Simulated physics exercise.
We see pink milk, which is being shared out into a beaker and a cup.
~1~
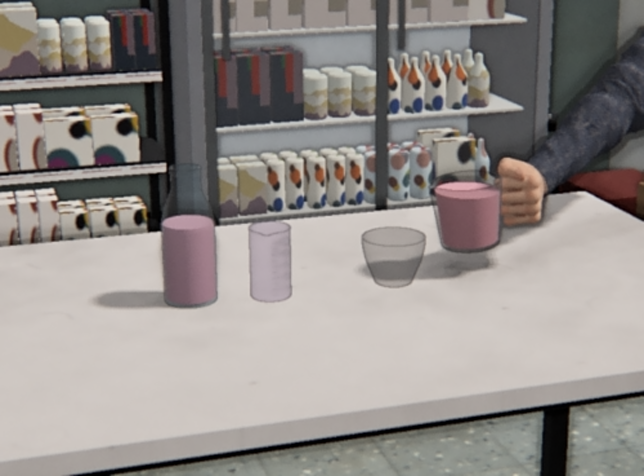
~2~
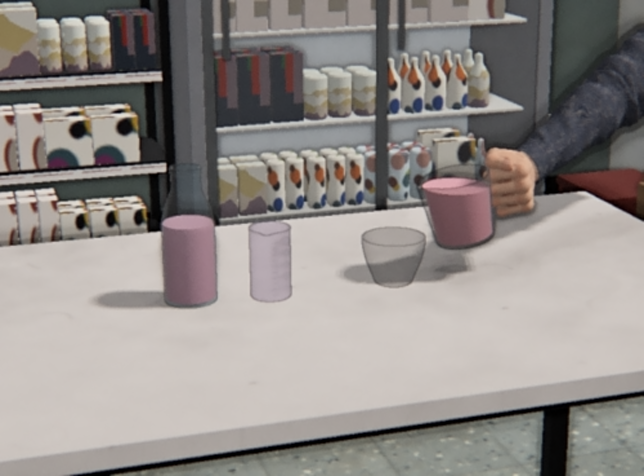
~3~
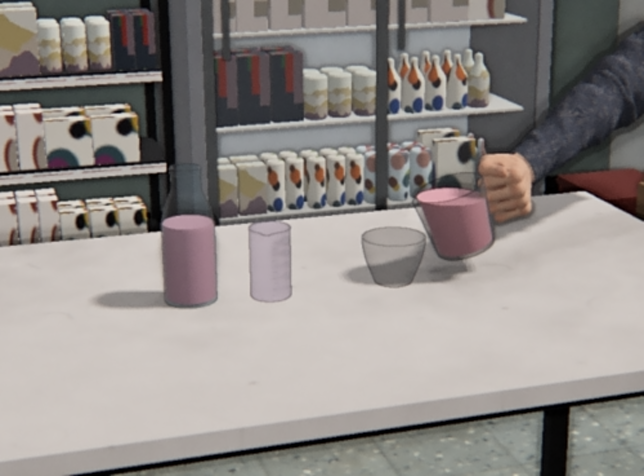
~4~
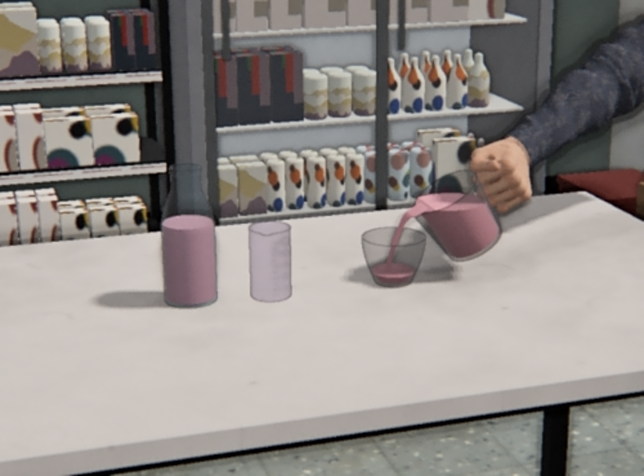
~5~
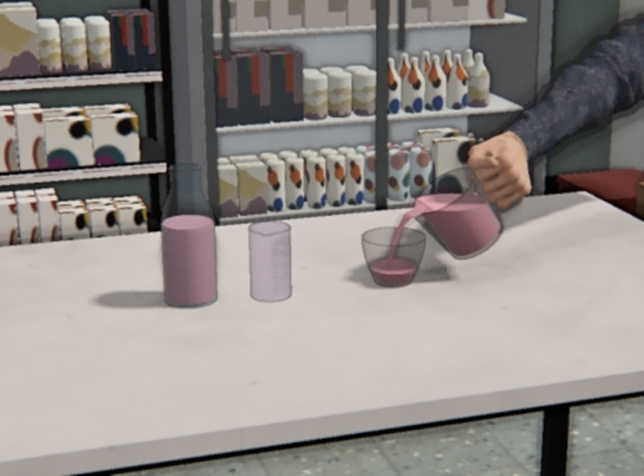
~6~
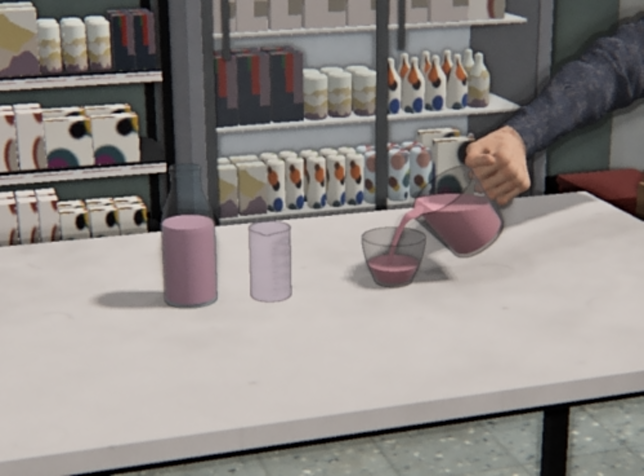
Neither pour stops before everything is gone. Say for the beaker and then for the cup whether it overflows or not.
Beaker: Overflows; cup: Overflows.
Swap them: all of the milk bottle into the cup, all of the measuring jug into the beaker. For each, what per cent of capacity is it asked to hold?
The first one is at 140 per cent, the second at 190 per cent.
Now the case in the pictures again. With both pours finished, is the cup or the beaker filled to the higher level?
The one on the left.
Next, the cup is nearly full.
After that, the cup is full to the brim with a puddle round it.
Finally, the beaker is full to the brim with a puddle round it; the cup is full to the brim with a puddle round it.
